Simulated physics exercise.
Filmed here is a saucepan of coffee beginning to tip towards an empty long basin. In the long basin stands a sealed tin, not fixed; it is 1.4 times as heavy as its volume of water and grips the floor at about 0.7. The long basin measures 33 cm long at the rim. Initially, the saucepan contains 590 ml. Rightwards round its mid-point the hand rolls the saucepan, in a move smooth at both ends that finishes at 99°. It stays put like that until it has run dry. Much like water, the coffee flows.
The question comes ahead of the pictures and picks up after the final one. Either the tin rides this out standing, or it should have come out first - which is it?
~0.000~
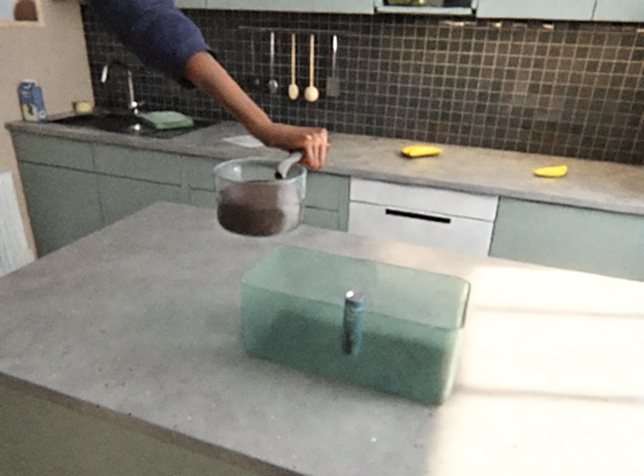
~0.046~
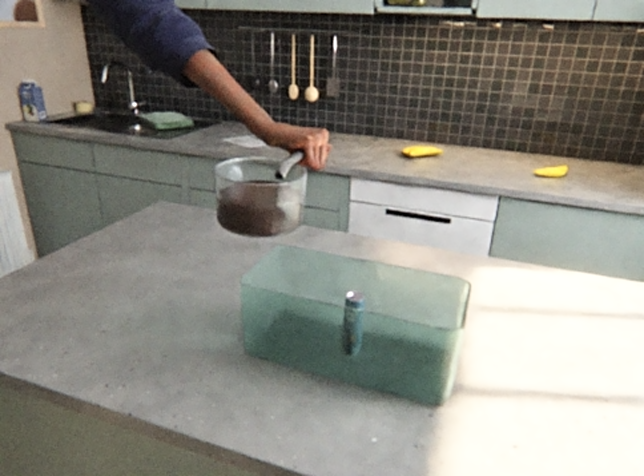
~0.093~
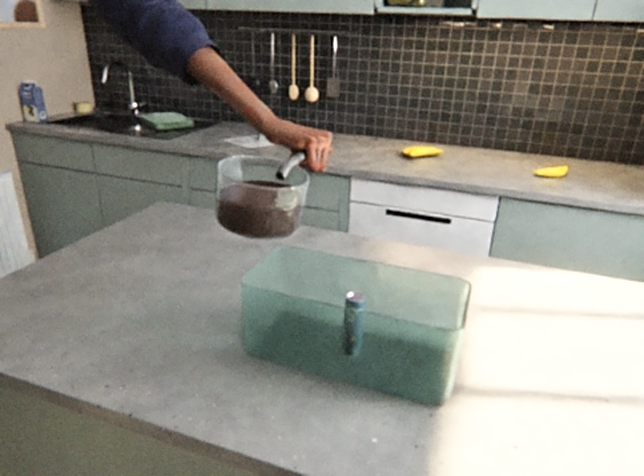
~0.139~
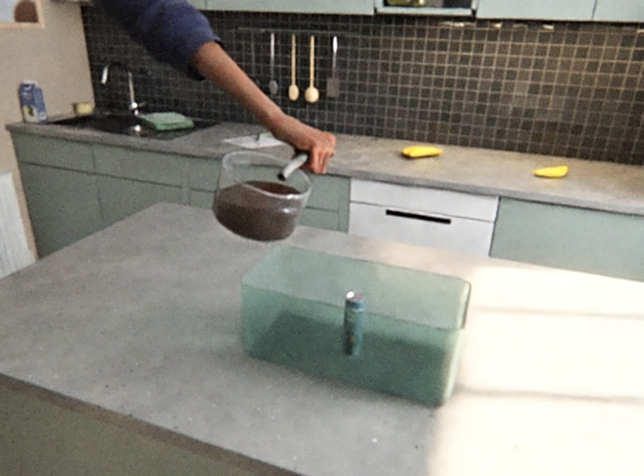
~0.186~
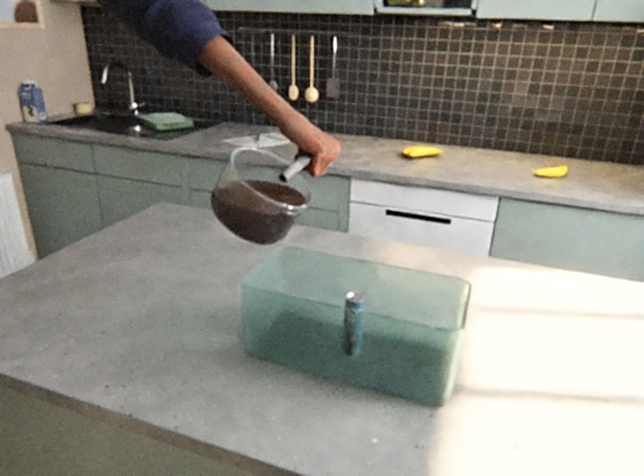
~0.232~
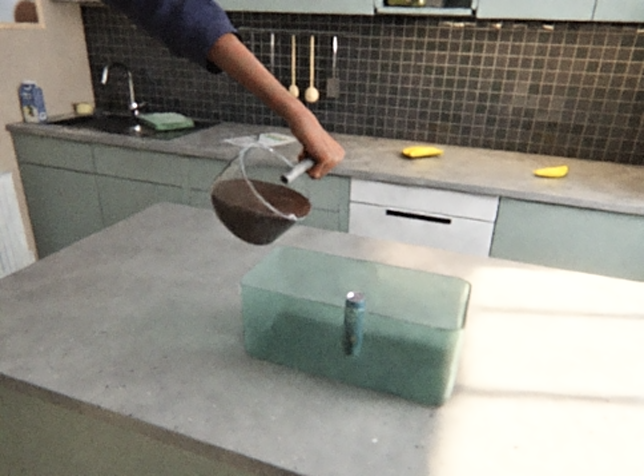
It rides it out.
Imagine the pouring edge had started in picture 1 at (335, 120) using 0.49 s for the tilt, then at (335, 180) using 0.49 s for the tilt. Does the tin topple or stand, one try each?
In the first try it remains standing; in the second it comes down.
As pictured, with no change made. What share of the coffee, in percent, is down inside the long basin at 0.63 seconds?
Around 80 parts in a hundred.
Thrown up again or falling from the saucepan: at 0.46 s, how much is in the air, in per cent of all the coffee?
34 %.
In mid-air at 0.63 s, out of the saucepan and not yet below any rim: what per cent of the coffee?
I'd say some 7 per cent is in the air.
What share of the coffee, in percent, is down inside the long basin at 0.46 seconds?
About 32 per cent.
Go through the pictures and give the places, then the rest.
In the first frame, it leans 0°; its right rim is at (302, 177); the coffee meets the walls at (225, 186) and (301, 198); the long basin's rim runs from (259, 263) to (468, 305); the tin's top is at (355, 299).
In the second frame, it leans 2°; its right rim is at (303, 179); the coffee meets the walls at (226, 186) and (301, 198).
In the third frame, it leans 9°; its right rim is at (305, 185); the coffee meets the walls at (226, 186) and (302, 199).
In the fourth frame, it leans 18°; its right rim is at (307, 194); the coffee meets the walls at (225, 187) and (303, 201).
In the fifth frame, it leans 31°; its right rim is at (308, 205); the coffee meets the walls at (221, 184) and (306, 204).
In the sixth frame, it leans 45°; its right rim is at (306, 217); the coffee meets the walls at (222, 179) and (303, 206); 1 per cent is over the edge.
After 0.46 s the tilt is 98° and 35 per cent is still to pour; the tin stands where it began.
After 0.63 s the tilt is 99° and 13 per cent is still to pour; the tin stands where it began.
After 0.80 s the tilt is 99° and 3 per cent is still to pour; the tin stands where it began.
After 0.99 s the tilt is 99° and 1 per cent is still to pour; the tin stands where it began.
In the end the tin stands where it began.
